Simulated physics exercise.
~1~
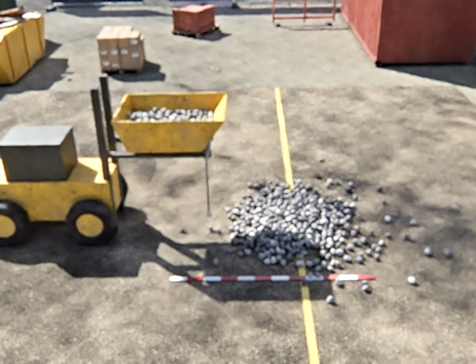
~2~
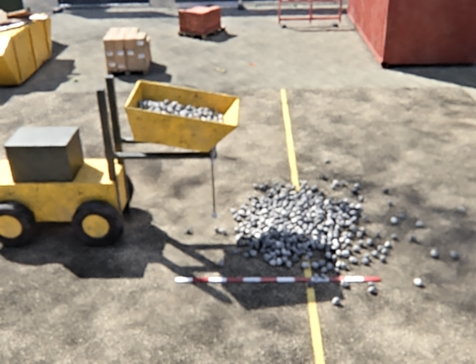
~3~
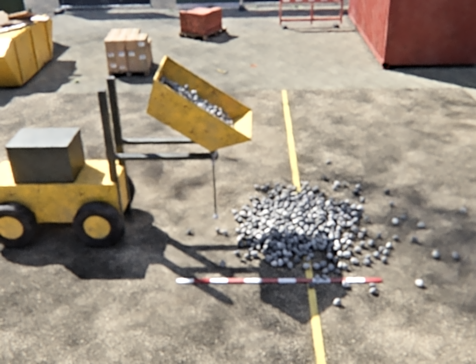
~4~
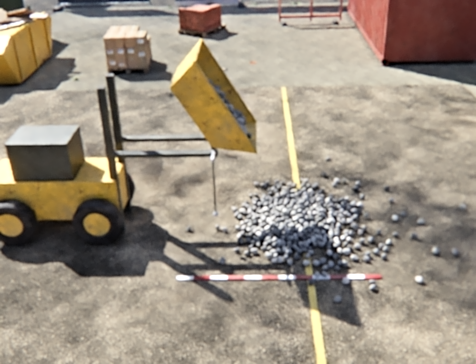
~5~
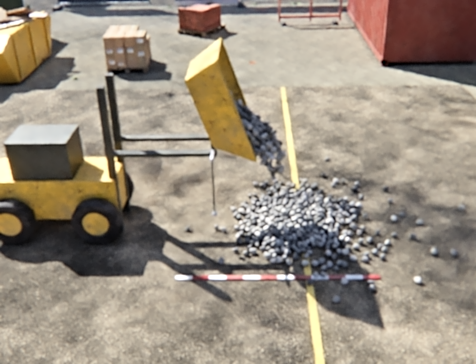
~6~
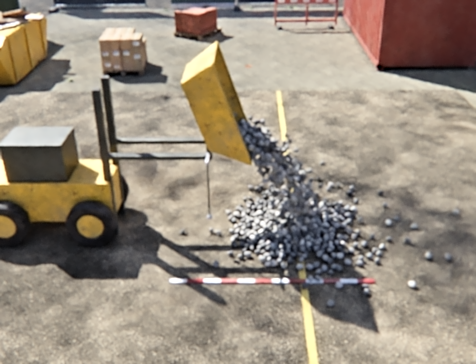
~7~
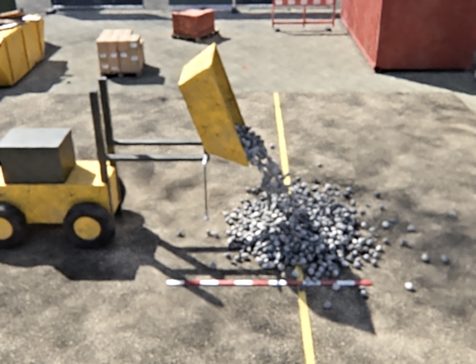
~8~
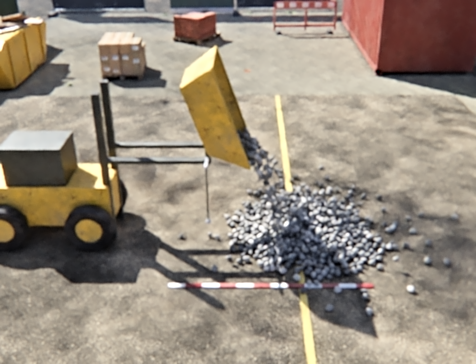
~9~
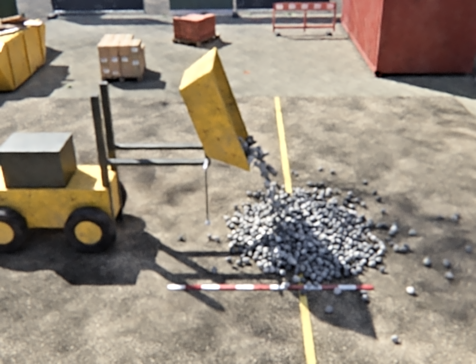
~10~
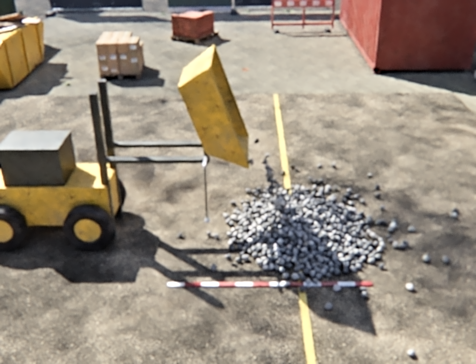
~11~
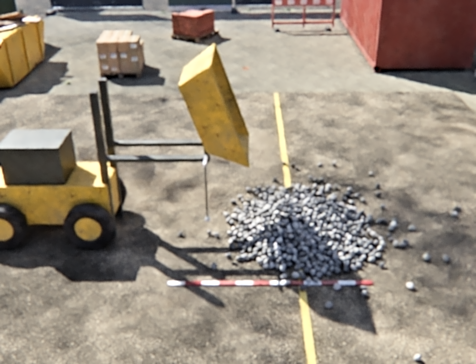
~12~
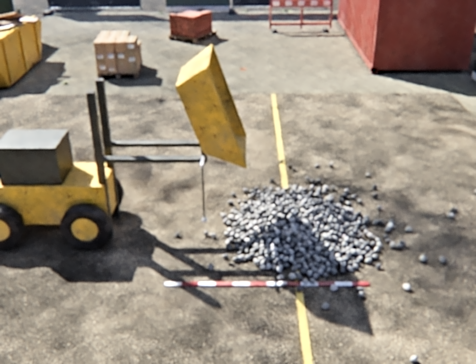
A yellow forklift held up a yellow skip of grey stones, then tipped it steeply to the right. The stones slid out onto the pile already lying across the yellow line, spreading it wider, and the emptied skip stayed tilted above.
